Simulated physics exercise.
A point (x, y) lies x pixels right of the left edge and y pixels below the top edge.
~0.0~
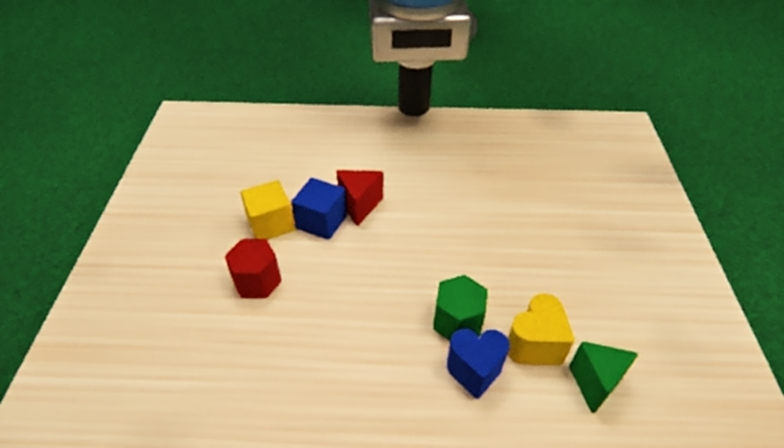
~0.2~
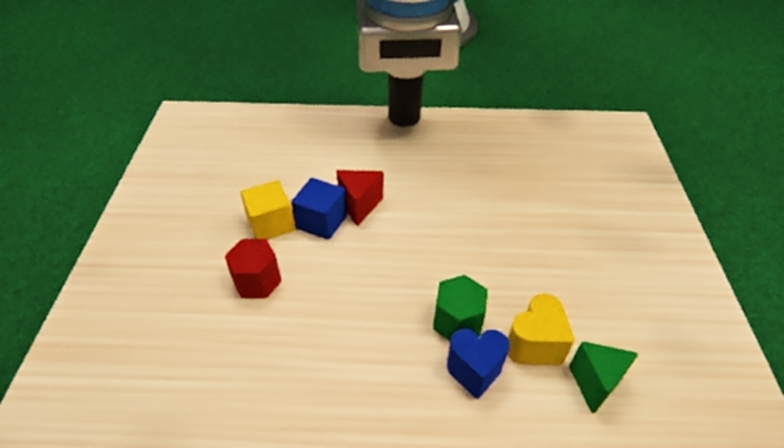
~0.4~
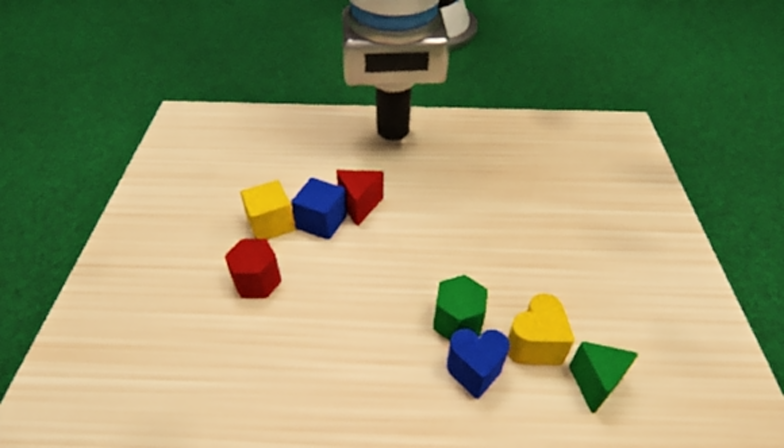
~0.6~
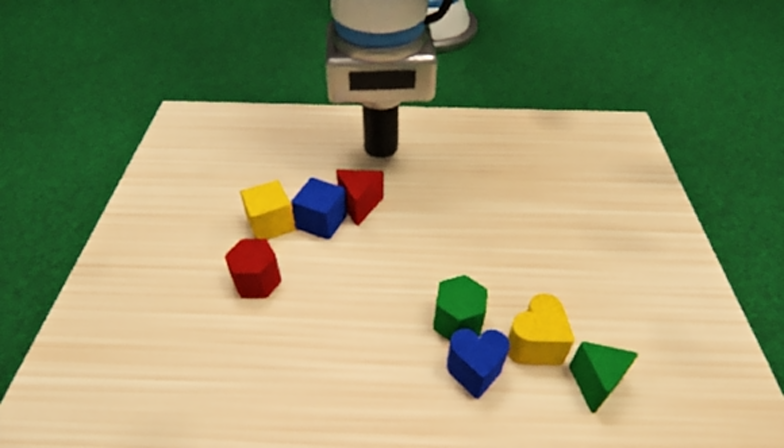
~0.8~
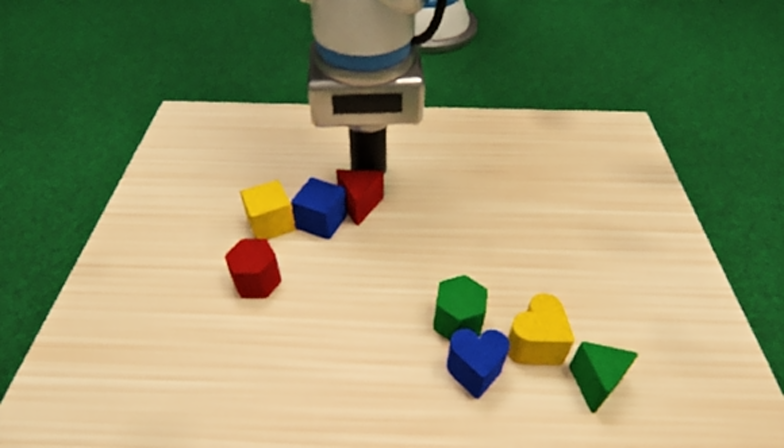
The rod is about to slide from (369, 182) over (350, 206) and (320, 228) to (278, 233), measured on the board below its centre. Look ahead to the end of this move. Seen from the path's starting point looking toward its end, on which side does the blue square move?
The shift goes left.
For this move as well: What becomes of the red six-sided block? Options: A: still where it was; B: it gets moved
B - it gets moved.
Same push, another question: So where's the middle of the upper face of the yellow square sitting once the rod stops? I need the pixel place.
The middle of its top is at (233, 201).
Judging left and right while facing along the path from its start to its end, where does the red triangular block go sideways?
It goes toward the left-hand side.
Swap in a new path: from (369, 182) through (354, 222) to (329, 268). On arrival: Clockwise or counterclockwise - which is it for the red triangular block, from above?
It twists against the clock when seen from above.
The first path, step by step. One third of the way, rod at (348, 194); blue square at (315, 201), turned 30° clockwise; red triangular block at (362, 204).
Two thirds of the way, rod at (318, 216); yellow square at (251, 203), turned 45° clockwise; blue square at (286, 225), turned 20° clockwise; red triangular block at (359, 211), turned 40° anticlockwise.
At the end, rod at (276, 220); red six-sided block at (235, 272); yellow square at (233, 201), turned 45° clockwise; blue square at (262, 238), turned 15° anticlockwise; red triangular block at (359, 211), turned 40° anticlockwise.
